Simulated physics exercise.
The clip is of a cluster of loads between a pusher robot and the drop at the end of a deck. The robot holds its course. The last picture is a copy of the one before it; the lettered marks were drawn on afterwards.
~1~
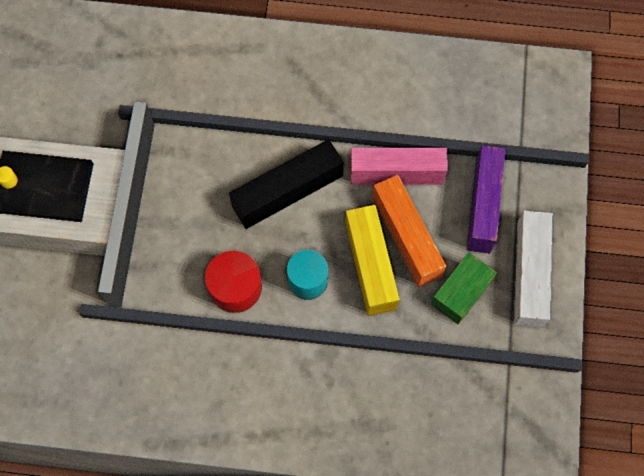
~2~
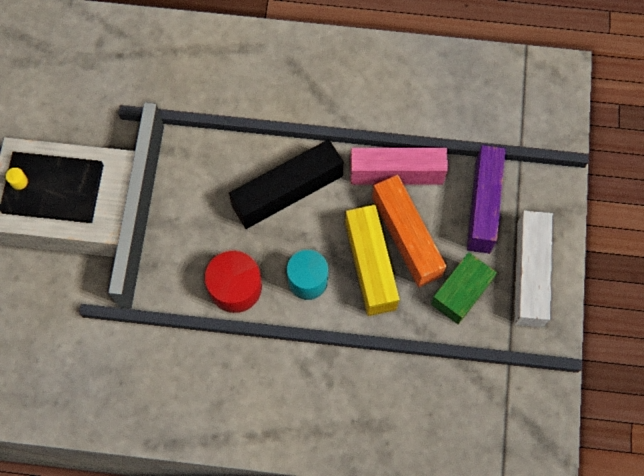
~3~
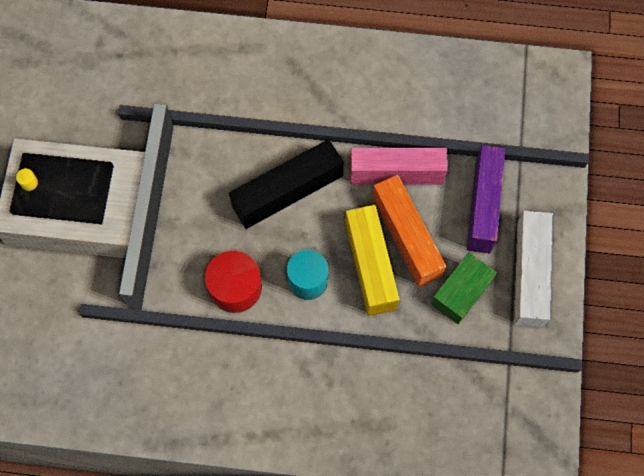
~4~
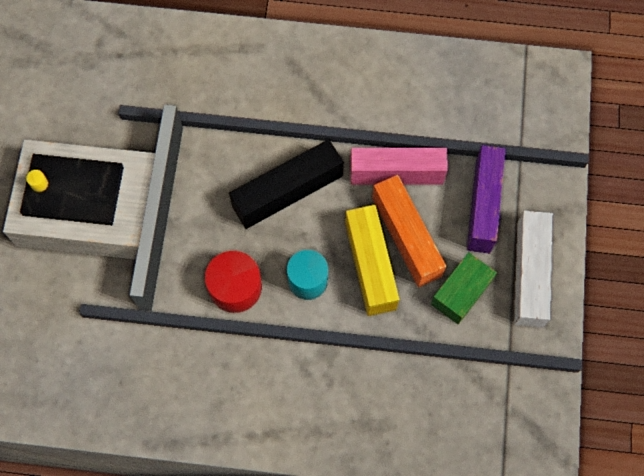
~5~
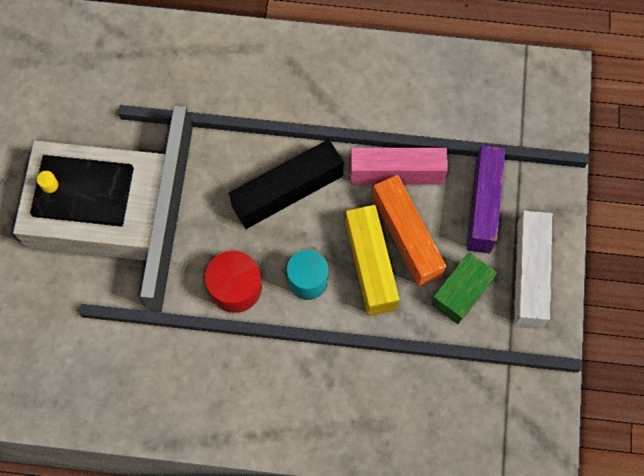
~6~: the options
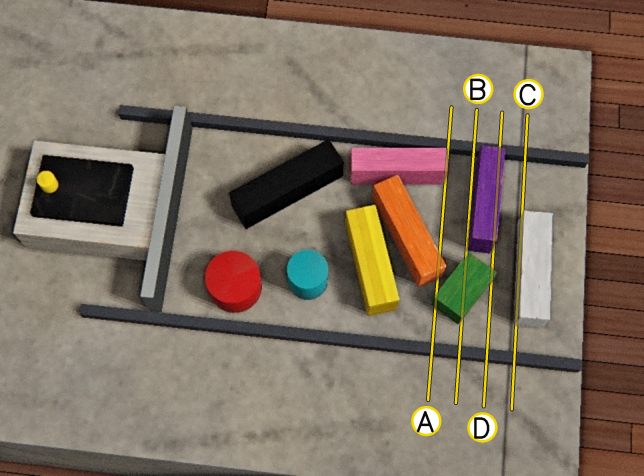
A pale robot with a flat pusher bar slid slowly and steadily to the right between two dark rails, while the colourful blocks and the red and turquoise cylinders in front of it stayed still.
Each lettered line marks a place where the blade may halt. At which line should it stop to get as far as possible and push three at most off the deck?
At D, and not beyond.
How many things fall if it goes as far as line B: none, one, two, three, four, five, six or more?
Two.
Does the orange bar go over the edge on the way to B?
No.
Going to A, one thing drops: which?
It is the white bar.
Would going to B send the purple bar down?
By then, yes.
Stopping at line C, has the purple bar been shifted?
Yes.
On the marked copy, A at (440, 247); B at (467, 249); C at (520, 255); D at (493, 252).
With D. Early on, robot (208, 203); pink bar (411, 164); red canister (308, 296).
Further on, robot (328, 216); white bar (567, 277); purple bar (546, 203).
At the end, robot (420, 226); purple bar over the edge; white bar over the edge; two fallen.
As for the rest, A is within the limit but short; B is within the limit but short; C drops seven.
